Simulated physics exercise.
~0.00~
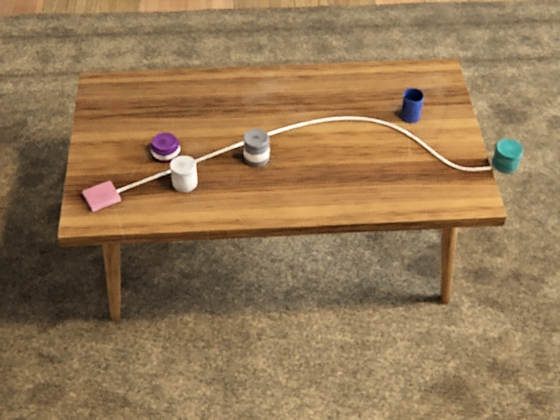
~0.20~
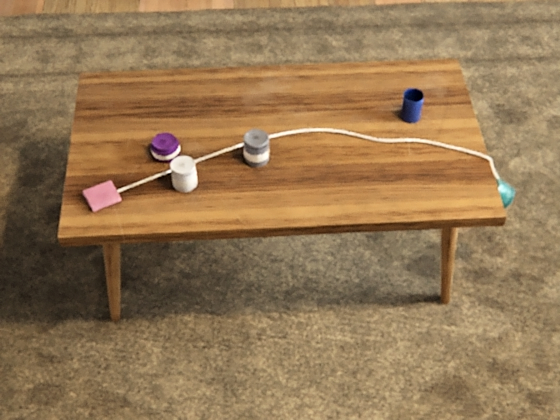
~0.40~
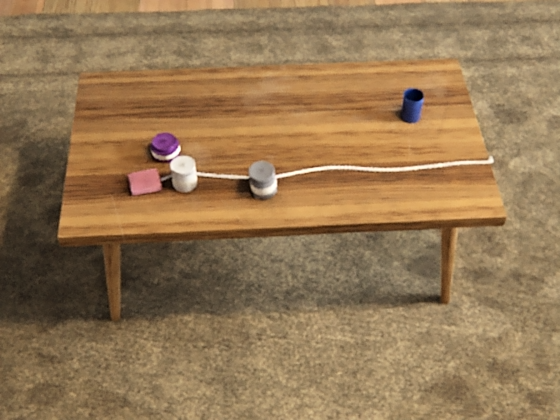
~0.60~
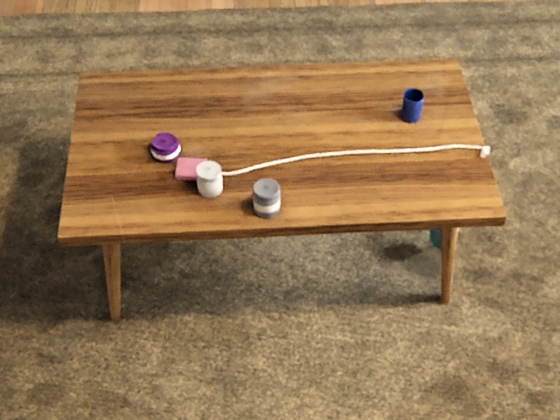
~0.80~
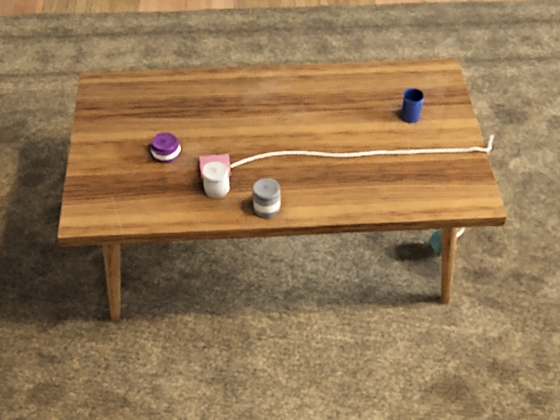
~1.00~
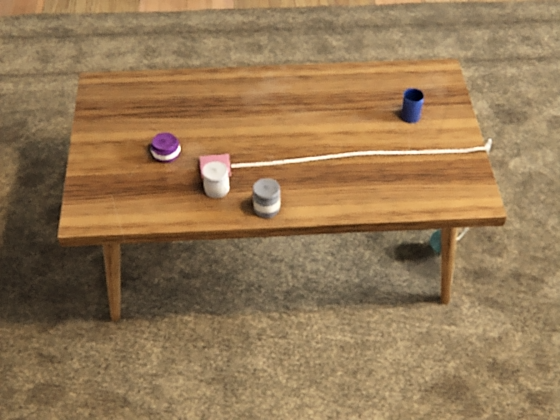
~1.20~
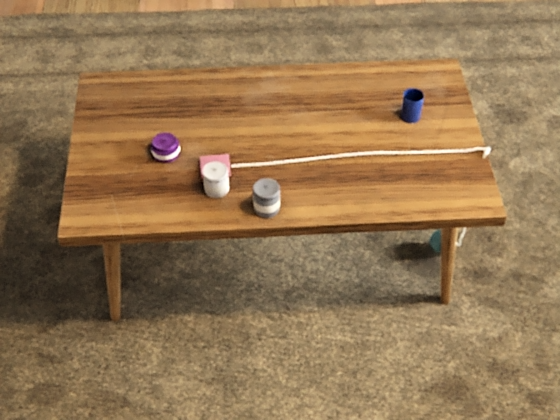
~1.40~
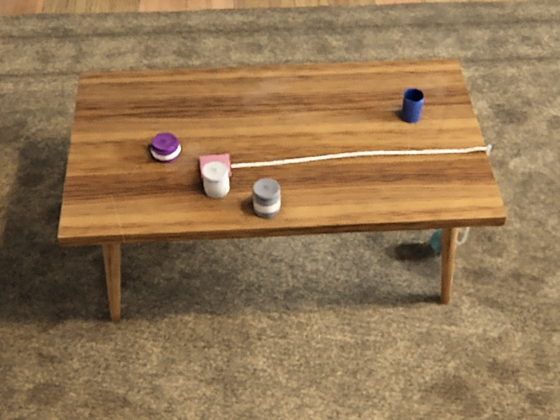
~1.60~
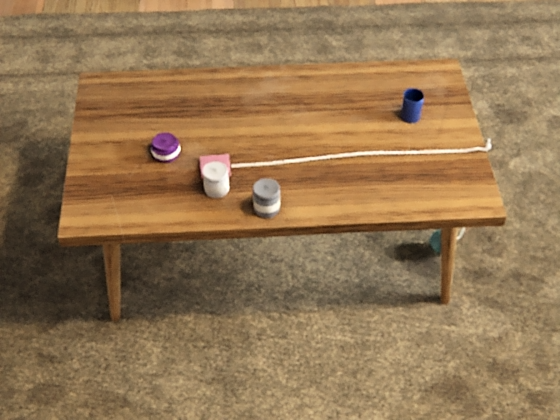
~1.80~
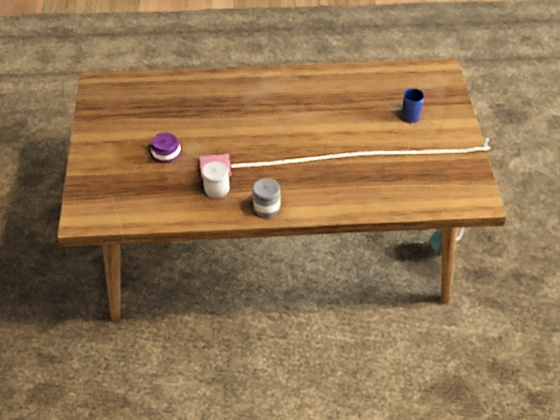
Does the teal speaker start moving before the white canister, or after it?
The teal speaker starts moving first. The white canister stays put until later, when it shifts to the right.
On a wooden table, a teal speaker drops off, its cable dragging a pink phone rightward.
